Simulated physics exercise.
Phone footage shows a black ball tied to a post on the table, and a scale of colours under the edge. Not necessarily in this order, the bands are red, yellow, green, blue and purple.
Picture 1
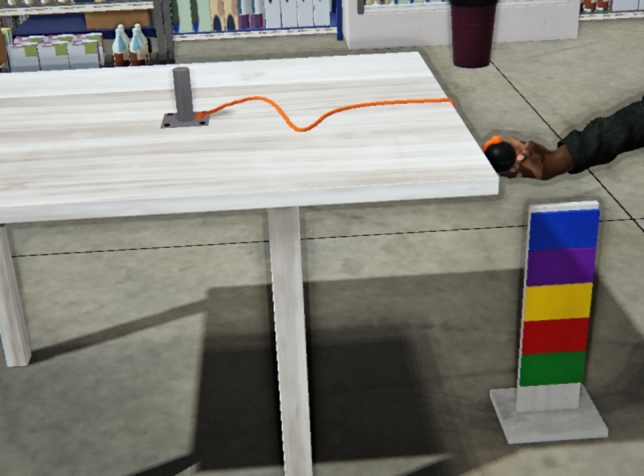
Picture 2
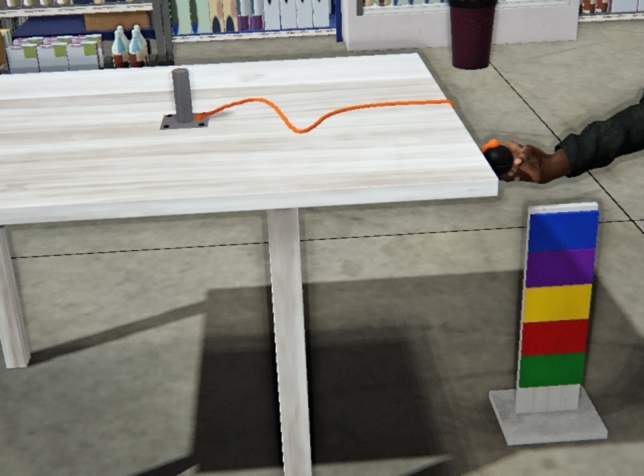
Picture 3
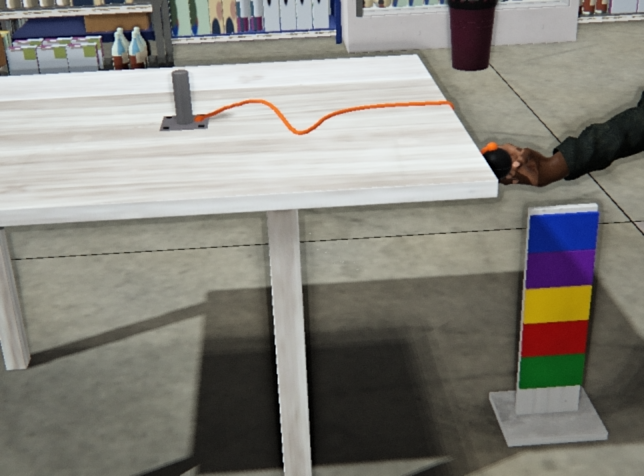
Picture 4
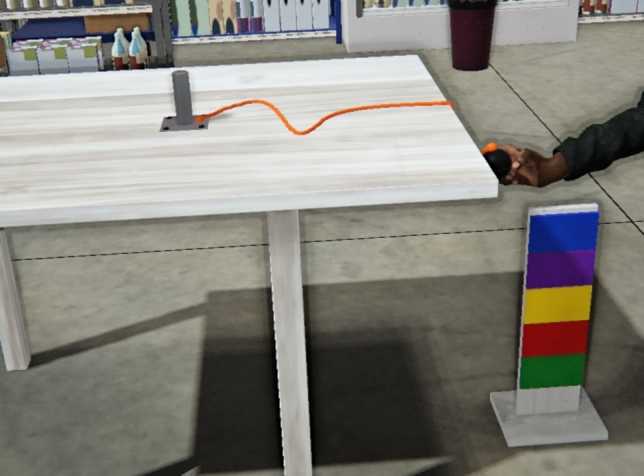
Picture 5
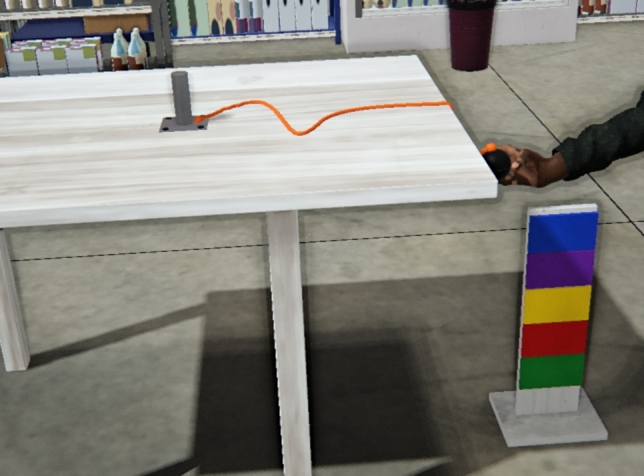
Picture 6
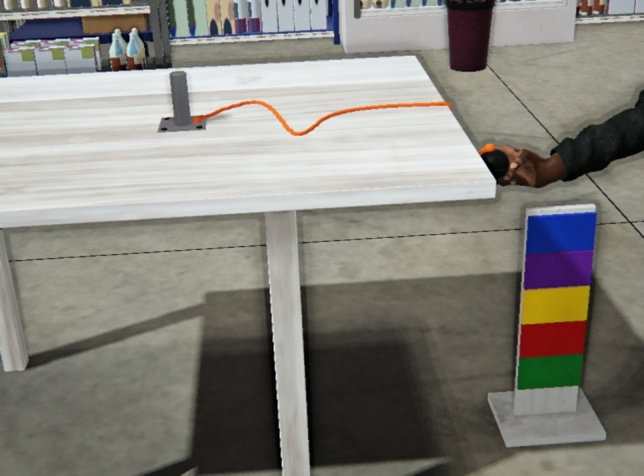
In a store-like room, a hand at the right holds a black ball beside a white table's edge, near an upright colour-banded board, while an orange cord lies slack from a grey post; almost nothing moves beyond a slight shift.
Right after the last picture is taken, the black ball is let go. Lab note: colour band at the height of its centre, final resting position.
Centre at rest: Red band.
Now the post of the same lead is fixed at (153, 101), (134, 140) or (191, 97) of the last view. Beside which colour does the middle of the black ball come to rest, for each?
Yellow, yellow, red.
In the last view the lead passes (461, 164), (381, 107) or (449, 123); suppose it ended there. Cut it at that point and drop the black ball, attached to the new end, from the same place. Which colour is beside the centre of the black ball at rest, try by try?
First try: Yellow; second try: No band; third try: Purple.
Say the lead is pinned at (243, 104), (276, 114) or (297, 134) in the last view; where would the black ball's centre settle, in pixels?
Try 1: (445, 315); try 2: (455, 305); try 3: (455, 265).
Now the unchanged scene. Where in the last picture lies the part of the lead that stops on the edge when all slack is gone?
Near pixel (324, 119).
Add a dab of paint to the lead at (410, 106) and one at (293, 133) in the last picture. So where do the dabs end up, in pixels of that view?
First: (447, 208). Second: (397, 113).
Soon after, ball near (419, 337); level with red.
After that, ball near (461, 345); level with red.
In the end, ball near (442, 345); level with red. Its centre hangs level with the red band.
